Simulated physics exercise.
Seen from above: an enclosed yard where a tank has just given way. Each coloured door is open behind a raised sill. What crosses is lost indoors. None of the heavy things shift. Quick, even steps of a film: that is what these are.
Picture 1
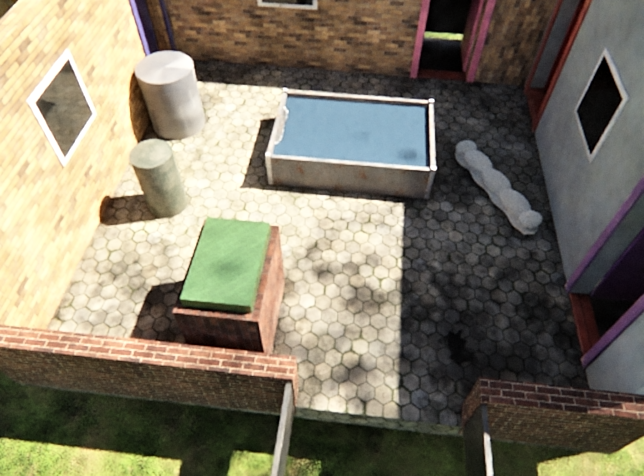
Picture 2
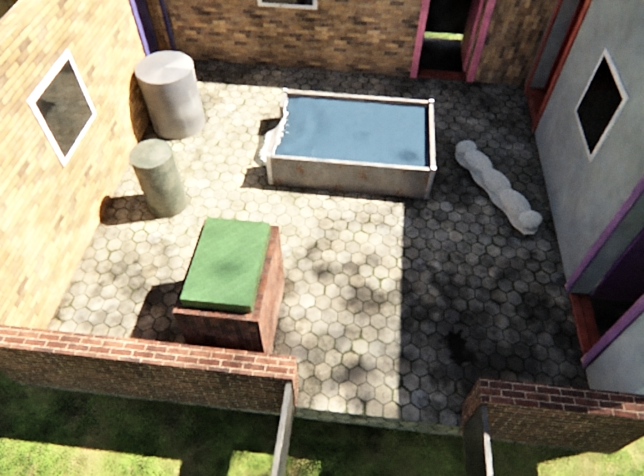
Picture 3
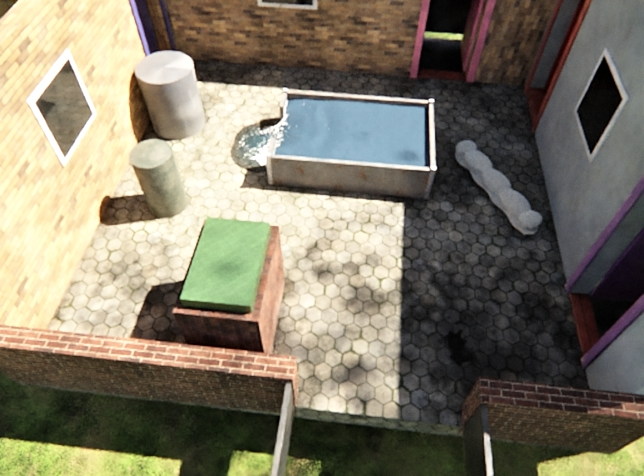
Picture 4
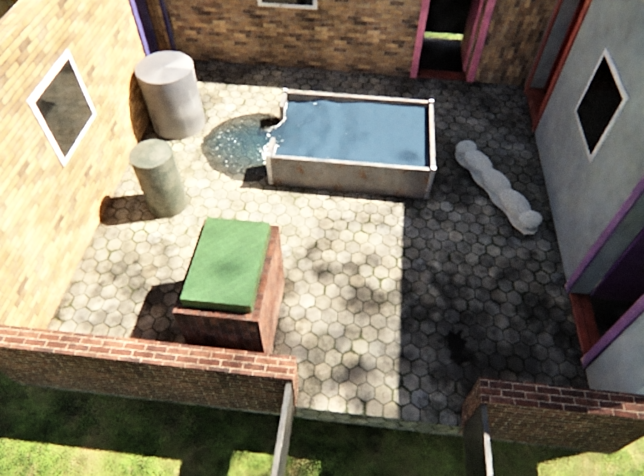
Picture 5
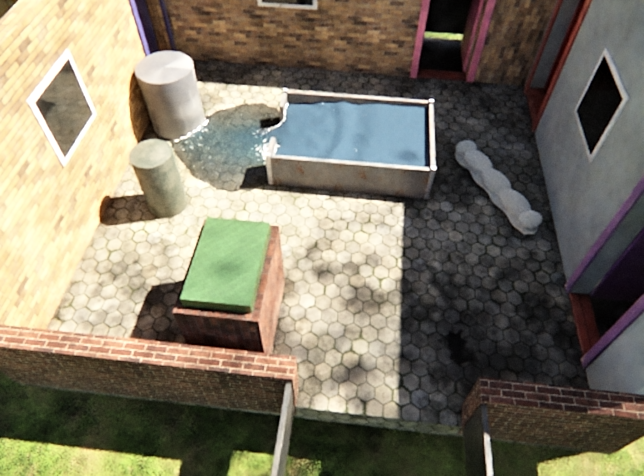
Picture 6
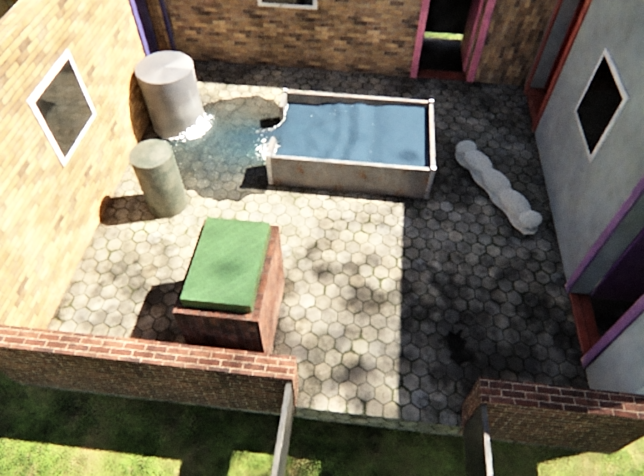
In the video, a rectangular water tank stands in a walled yard, then water bursts through a gap in its left end and spreads leftward across the pale paving, reaching the base of a large grey cylinder.
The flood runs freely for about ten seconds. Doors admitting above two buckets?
Pink door not above, red door not above, blue door above, purple door not above.
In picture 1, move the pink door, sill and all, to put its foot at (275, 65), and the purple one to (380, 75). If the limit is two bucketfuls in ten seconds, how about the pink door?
Pink: Exceeds it.
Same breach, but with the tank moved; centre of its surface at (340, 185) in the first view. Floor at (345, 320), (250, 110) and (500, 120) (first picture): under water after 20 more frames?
One after the other: Untouched, reached, untouched.
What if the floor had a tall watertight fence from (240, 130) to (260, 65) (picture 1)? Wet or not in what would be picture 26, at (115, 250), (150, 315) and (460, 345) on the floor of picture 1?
Results in sequence: Swamped / swamped / bone-dry.
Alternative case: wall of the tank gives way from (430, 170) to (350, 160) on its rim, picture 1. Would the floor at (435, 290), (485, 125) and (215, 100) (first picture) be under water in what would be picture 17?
Log: Point 1 inundated; point 2 unreached; point 3 unreached.
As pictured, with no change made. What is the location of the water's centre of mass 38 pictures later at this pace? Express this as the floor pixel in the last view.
It's close to (270, 172).
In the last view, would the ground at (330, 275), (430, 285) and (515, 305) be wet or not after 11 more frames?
The three points read clear, clear and clear.
A moment on, water covers 15 % of the floor; the pink door not reached, the red door not reached, the blue door wet at the sill, nothing in, the purple door not reached.
Next, water covers 25 % of the floor; the pink door not reached, the red door not reached, the blue door under two buckets in, the purple door not reached.
Then, water covers 35 % of the floor; the pink door not reached, the red door not reached, the blue door under two buckets in, the purple door not reached.
Later, water covers 50 % of the floor; the pink door wet at the sill, nothing in, the red door not reached, the blue door over two buckets in, the purple door not reached.
In the end, water covers 80 % of the floor; the pink door wet at the sill, nothing in, the red door wet at the sill, nothing in, the blue door over two buckets in, the purple door wet at the sill, nothing in.
